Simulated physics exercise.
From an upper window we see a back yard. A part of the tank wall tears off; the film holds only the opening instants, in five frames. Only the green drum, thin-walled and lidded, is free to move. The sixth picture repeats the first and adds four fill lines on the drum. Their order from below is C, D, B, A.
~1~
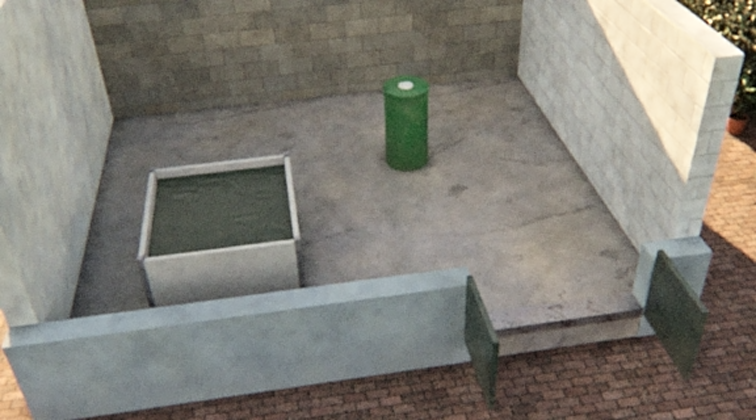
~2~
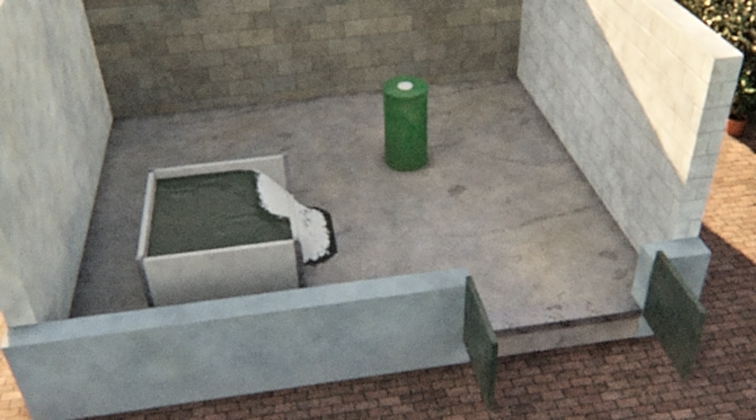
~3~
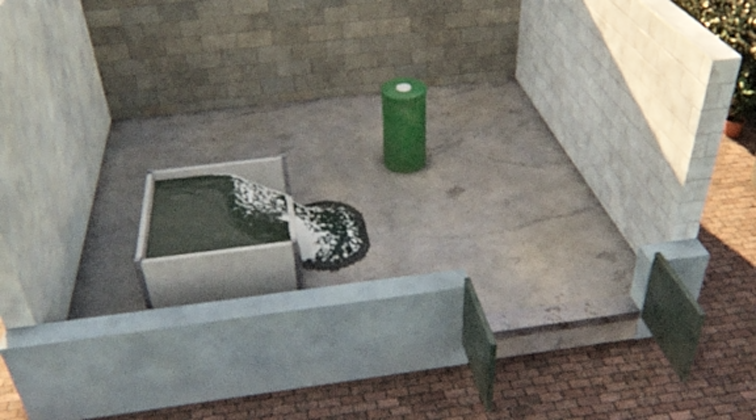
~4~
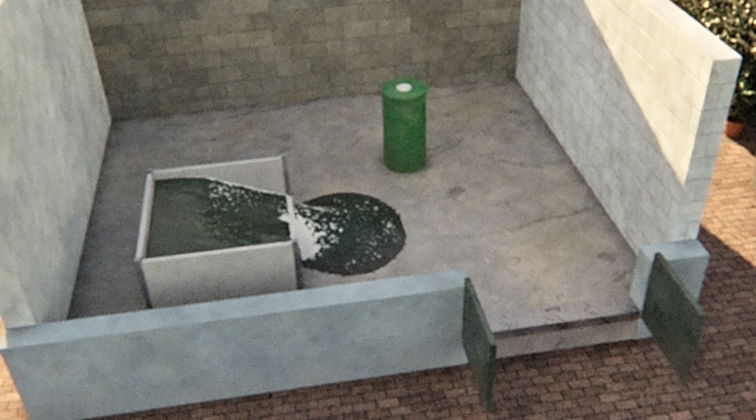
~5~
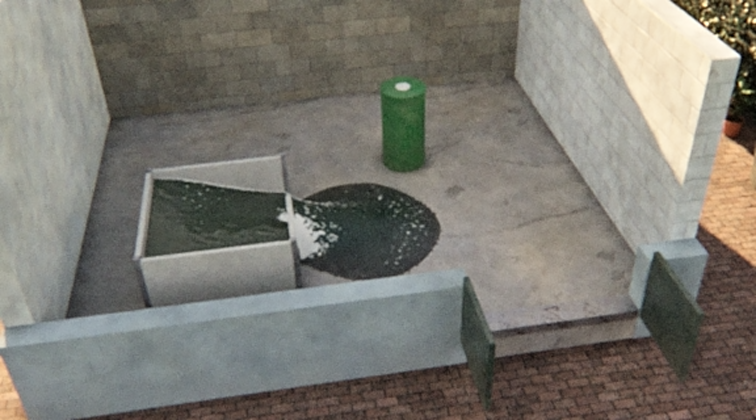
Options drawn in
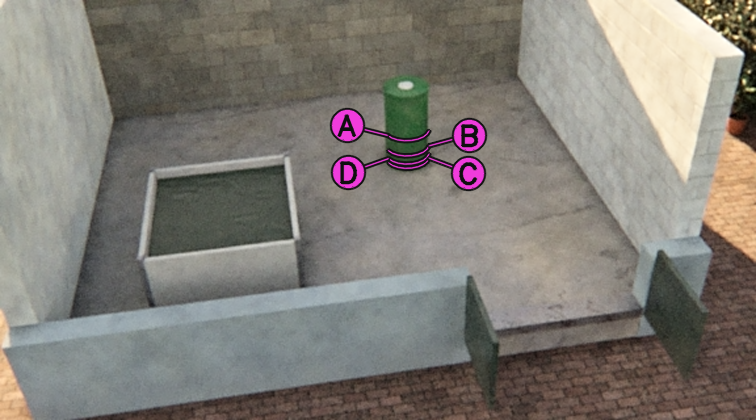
In this clip, a square tank of dark water in a walled yard opens on its right side, and water pours out, spreading across the floor in a widening dark pool while the green drum stays still.
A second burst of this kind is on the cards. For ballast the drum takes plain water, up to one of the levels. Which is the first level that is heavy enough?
Take B.
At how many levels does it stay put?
Two of the four.
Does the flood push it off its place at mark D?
Yes, that goes wrong.
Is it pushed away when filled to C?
Yes.
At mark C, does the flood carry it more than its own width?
Yes, clearly.
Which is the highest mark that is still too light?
Here it is mark D.
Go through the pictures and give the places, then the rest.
Lid of the green drum at (406, 86); tank full, its middle at (221, 210); open gate at (555, 259), in the first picture.
In the second picture, 1 % of the ground under water, its edge towards the drum at (319, 215).
In the third picture, 3 % of the ground under water, its edge towards the drum at (340, 208).
In the fourth picture, 5 % of the ground under water, its edge towards the drum at (369, 201).
Lid of the green drum at (403, 87); 8 % of the ground under water, its edge towards the drum at (389, 192), in the fifth picture.
In magenta, A at (411, 140); B at (411, 155); C at (411, 168); D at (411, 163); from the bottom up C, D, B, A.
Choosing A, it does not move.
Choosing B, it does not move.
Choosing C, it is pushed about 3 times its own width away.
Choosing D, it is pushed about its own width away.
